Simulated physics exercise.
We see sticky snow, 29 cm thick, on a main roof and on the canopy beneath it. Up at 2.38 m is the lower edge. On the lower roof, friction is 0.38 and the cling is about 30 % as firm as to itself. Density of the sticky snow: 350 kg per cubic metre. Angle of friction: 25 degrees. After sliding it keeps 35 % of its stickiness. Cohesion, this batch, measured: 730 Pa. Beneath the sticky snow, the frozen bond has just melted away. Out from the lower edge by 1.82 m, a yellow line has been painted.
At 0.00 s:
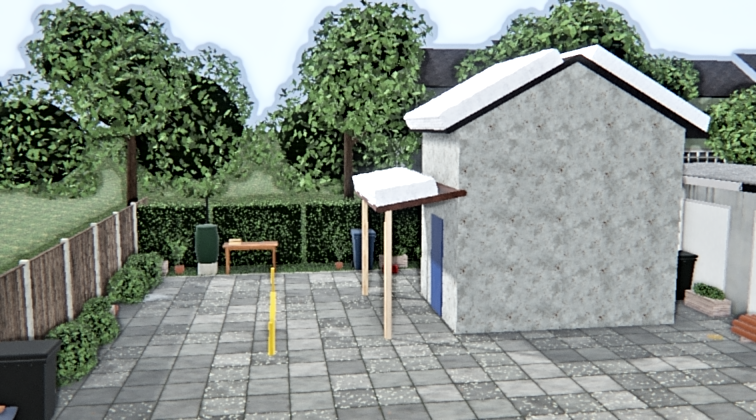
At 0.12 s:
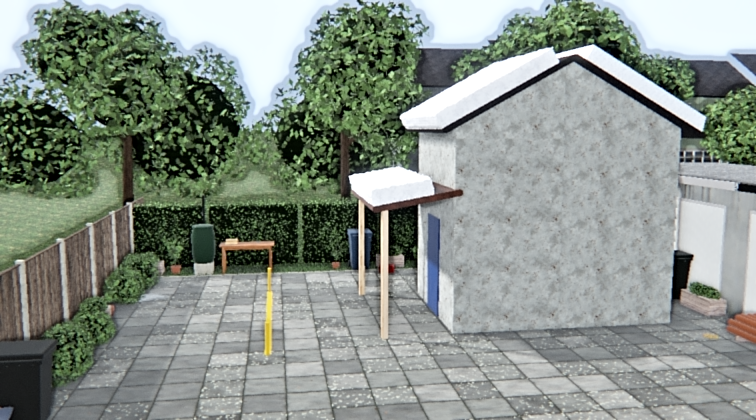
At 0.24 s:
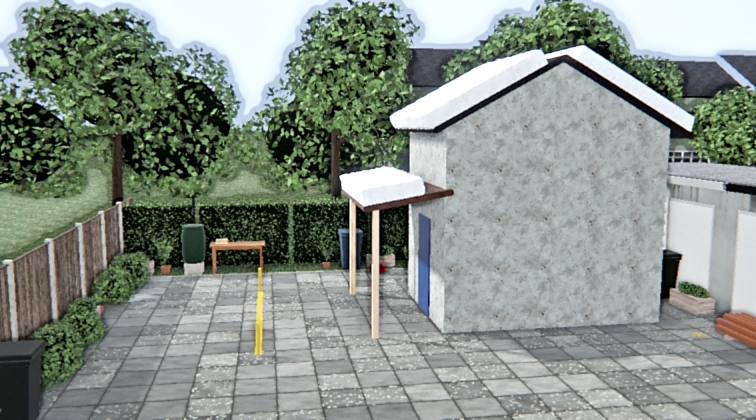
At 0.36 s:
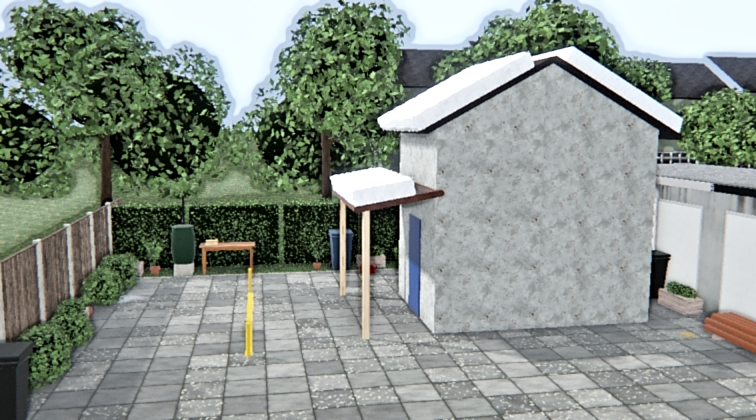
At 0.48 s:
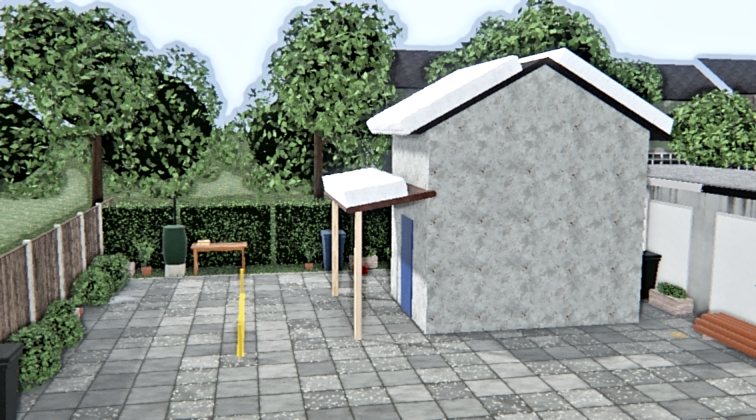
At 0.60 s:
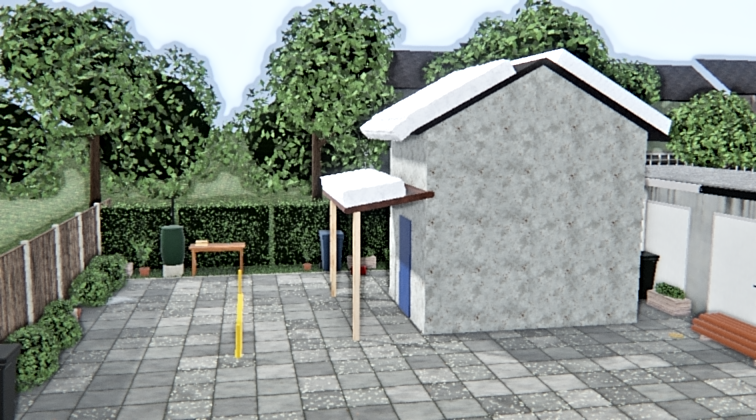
Thick white snow on the left side of the gray building's roof slid slightly down past the edge and began cracking, while the snow on the small canopy below stayed put and the view drifted right.
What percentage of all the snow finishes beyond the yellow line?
About 27 %.
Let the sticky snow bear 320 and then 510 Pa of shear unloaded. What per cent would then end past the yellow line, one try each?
First 35 %, second 35 %.
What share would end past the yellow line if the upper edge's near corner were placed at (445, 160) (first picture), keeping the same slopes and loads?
It would then be around 0 percent.
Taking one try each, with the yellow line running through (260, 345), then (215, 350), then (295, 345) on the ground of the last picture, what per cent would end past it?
Respectively about 40 in a hundred, 20 in a hundred and 55 in a hundred.
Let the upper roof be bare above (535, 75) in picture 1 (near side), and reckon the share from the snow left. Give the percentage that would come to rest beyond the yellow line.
14 %.
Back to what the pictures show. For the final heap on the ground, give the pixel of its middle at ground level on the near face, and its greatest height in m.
(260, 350), 0.3 m.
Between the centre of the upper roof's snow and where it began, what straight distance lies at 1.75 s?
Some 2.6 m.
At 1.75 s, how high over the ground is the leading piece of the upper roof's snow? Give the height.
Height: Approx. 2.2 m.
By 1.13 s, none is below the lower edge and 0 % is past the line.
By 1.75 s, 3 % is below the lower edge and 0 % is past the line.
By 2.38 s, 67 % is below the lower edge and 5 % is past the line.
By 3.00 s, 72 % is below the lower edge and 27 % is past the line.
By 3.50 s, at the end, 72 % is below the lower edge and 27 % is past the line.
